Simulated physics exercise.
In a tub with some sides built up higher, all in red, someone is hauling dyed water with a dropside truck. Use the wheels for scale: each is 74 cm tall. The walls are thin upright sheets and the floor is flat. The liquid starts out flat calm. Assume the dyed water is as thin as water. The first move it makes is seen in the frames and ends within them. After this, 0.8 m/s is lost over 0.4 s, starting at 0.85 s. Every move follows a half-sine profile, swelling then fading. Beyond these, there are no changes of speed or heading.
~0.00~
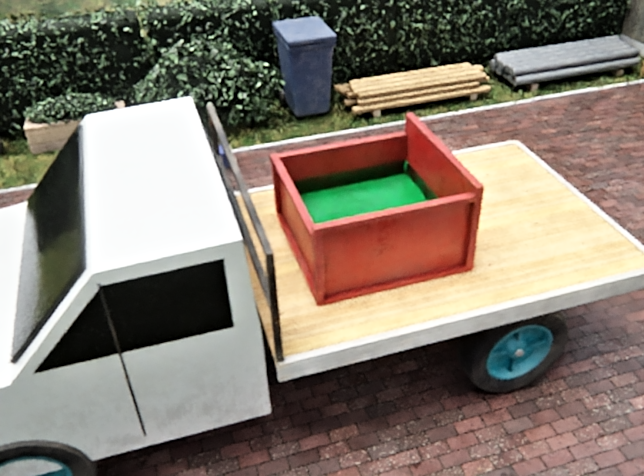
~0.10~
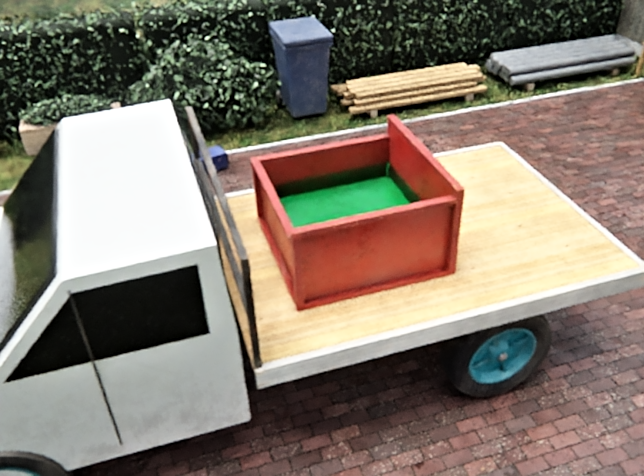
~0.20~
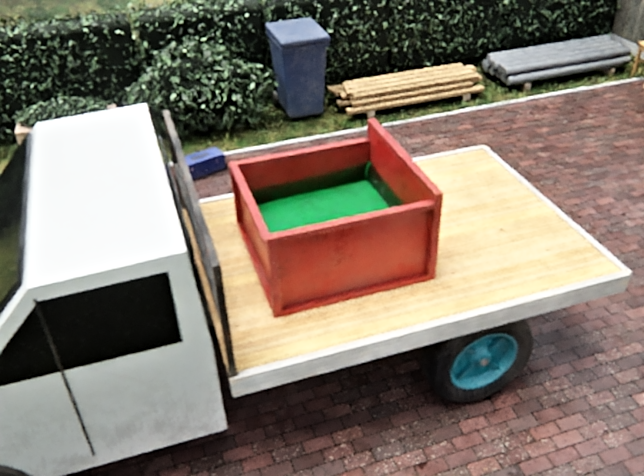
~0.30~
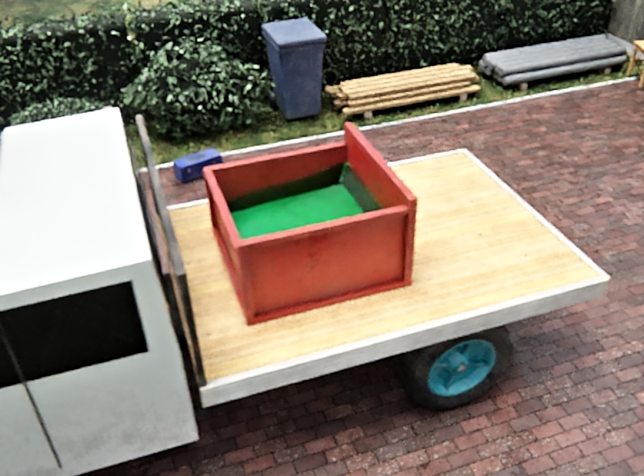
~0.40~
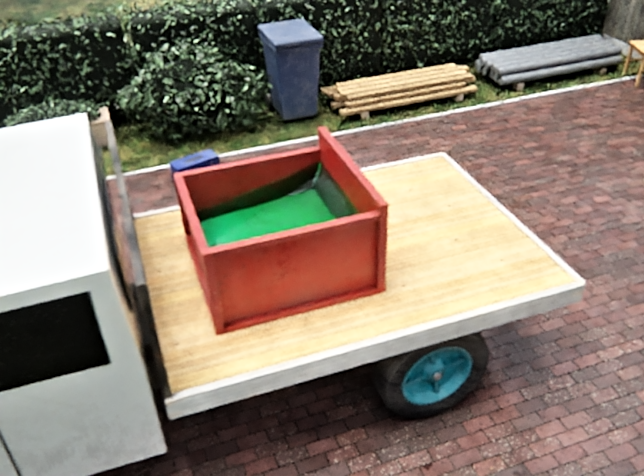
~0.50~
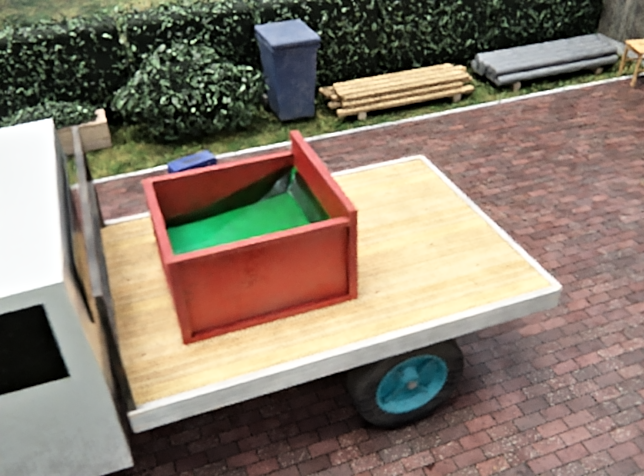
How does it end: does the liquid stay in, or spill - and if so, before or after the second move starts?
It spills after the second move starts.
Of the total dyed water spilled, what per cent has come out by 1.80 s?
About 30 %.
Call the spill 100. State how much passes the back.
Close to 20% of it goes that way.
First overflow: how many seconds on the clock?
I'd put it close to 1.5 seconds.
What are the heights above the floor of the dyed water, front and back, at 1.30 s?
Measured: Front = 50 cm, back = 10 cm.
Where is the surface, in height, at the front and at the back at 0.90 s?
About 30 cm at the front, 26 cm at the back.
Then, 0.90 s in, the surface is 31 cm up at the front and 26 cm at the back; nothing has left.
Then, 1.30 s in, the surface is 50 cm up at the front and 9 cm at the back; nothing has left.
Then, 1.80 s in, the surface is 20 cm up at the front and 47 cm at the back; 2 per cent is out, over the front.
Then, 4.24 s in, 5 per cent is out, over the front; the first of it left at about 1.50 s, and the second move began at 0.85 s.
